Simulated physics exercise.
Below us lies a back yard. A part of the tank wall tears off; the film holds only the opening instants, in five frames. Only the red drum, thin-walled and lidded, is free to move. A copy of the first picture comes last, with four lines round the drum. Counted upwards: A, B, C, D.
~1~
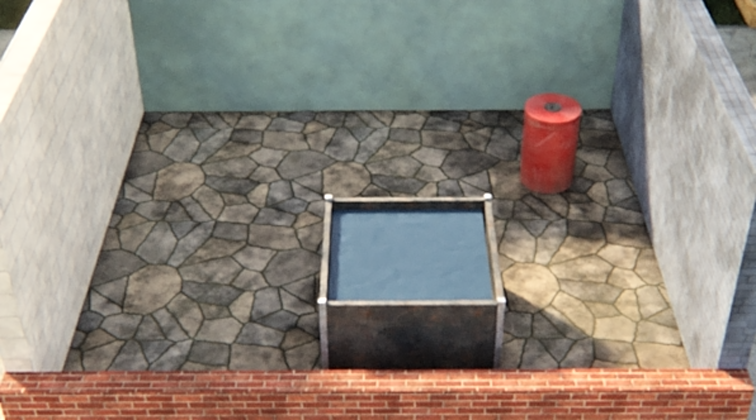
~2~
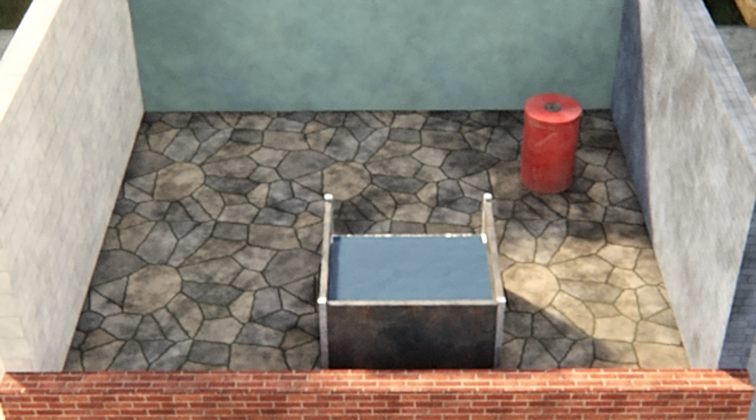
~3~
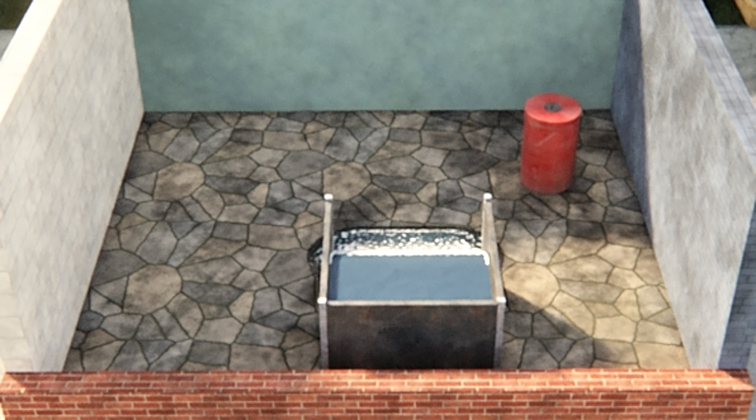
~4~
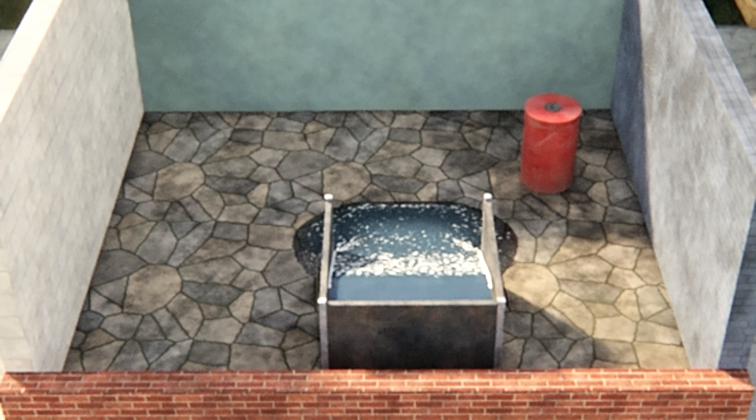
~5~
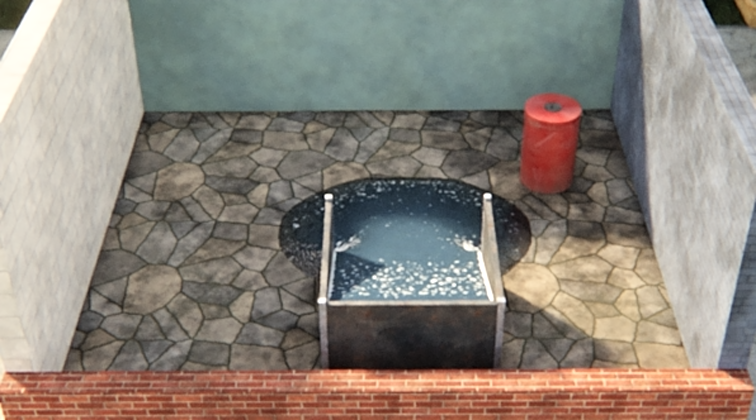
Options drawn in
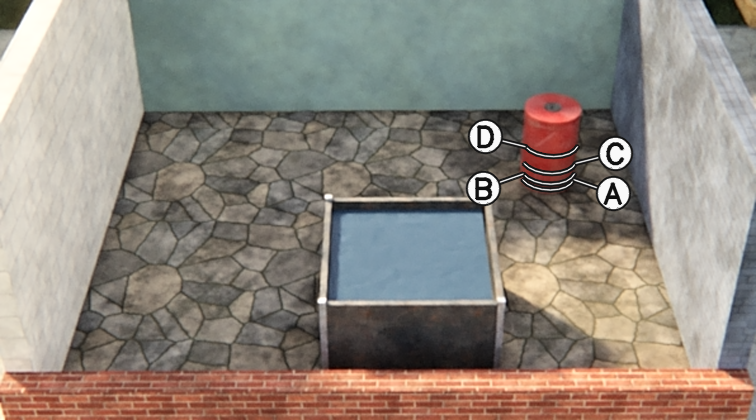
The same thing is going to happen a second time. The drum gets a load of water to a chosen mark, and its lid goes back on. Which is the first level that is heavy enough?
C.
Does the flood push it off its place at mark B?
Yes.
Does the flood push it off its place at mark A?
Yes, that goes wrong.
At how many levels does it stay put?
Two of the four.
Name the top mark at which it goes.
The answer is B.
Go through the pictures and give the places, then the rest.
Lid of the red drum at (553, 108); tank full, its middle at (410, 255), in the first frame.
Water covers 3 % of the ground, mostly out of sight from here, in the second frame.
Water covers 5 % of the ground, mostly out of sight from here, in the third frame.
In the fourth frame, 9 % of the ground under water, its edge towards the drum at (501, 229).
Lid of the red drum at (553, 108); 14 % of the ground under water, its edge towards the drum at (498, 206), in the fifth frame.
In white, A at (550, 190); B at (551, 184); C at (552, 173); D at (553, 156); from the bottom up A, B, C, D.
For mark A, it is pushed about 3 times its own width away.
For mark B, it is pushed about its own width away.
For mark C, it does not move.
For mark D, it does not move.
